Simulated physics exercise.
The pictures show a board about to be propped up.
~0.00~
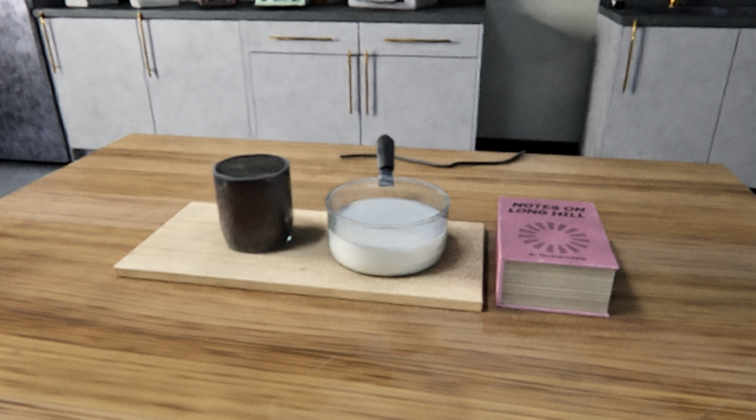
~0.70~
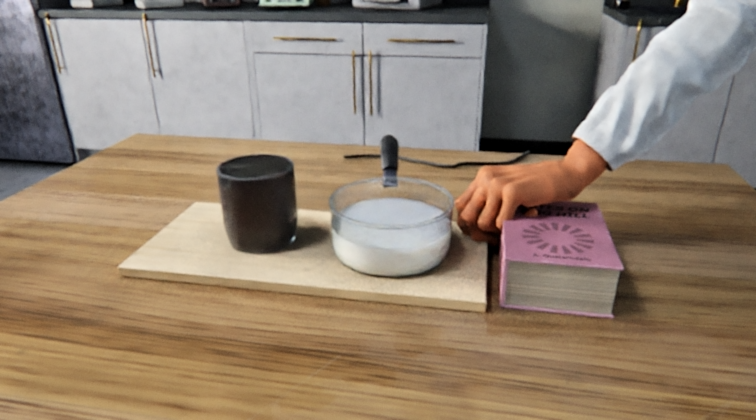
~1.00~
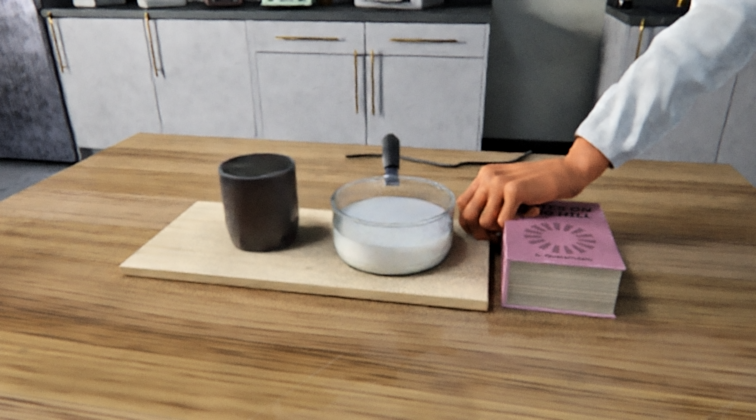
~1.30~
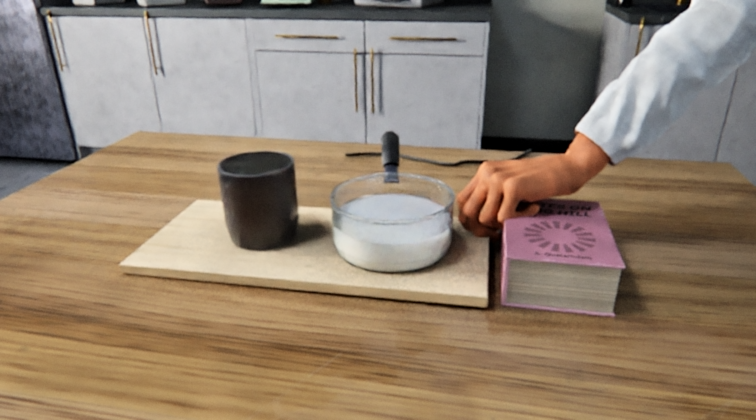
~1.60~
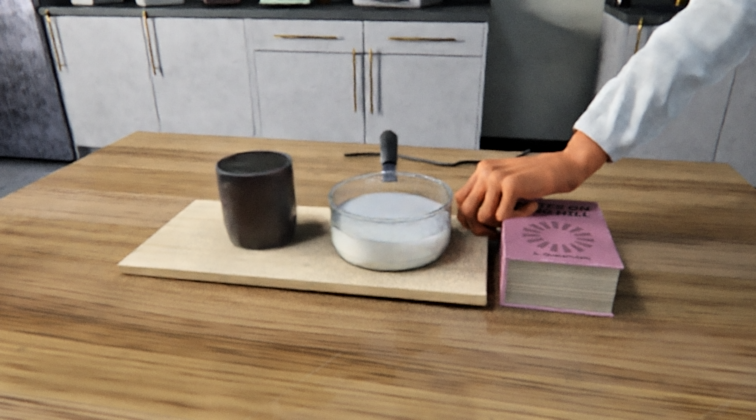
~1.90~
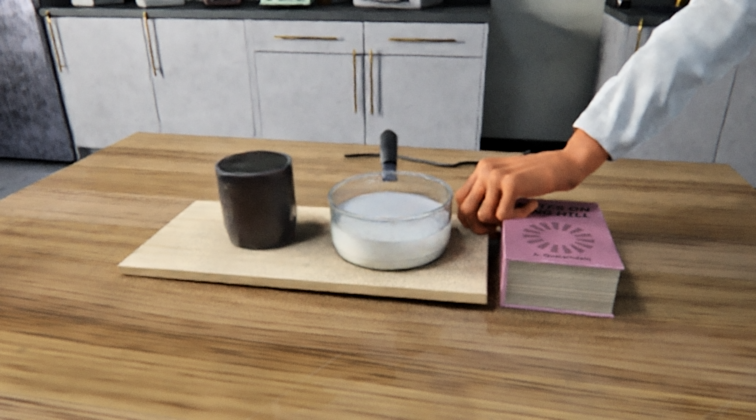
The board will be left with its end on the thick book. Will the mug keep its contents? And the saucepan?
The mug spills; the saucepan keeps it all in.
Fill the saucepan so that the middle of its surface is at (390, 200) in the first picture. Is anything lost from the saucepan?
Then: Wets the top.
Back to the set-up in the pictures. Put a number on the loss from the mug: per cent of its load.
Close to 4 %.
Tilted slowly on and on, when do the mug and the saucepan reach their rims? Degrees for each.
About 4° and 25°.
By 2.6 s, the board slopes by about 5°; mug, it has slopped over; saucepan, its rim is dry.
By 3.4 s, the board slopes by about 10°; mug, it has slopped over; saucepan, its rim is dry.
By 4.6 s, the board slopes by about 9°, resting on the thick book; mug, it has slopped over; saucepan, its rim is dry.
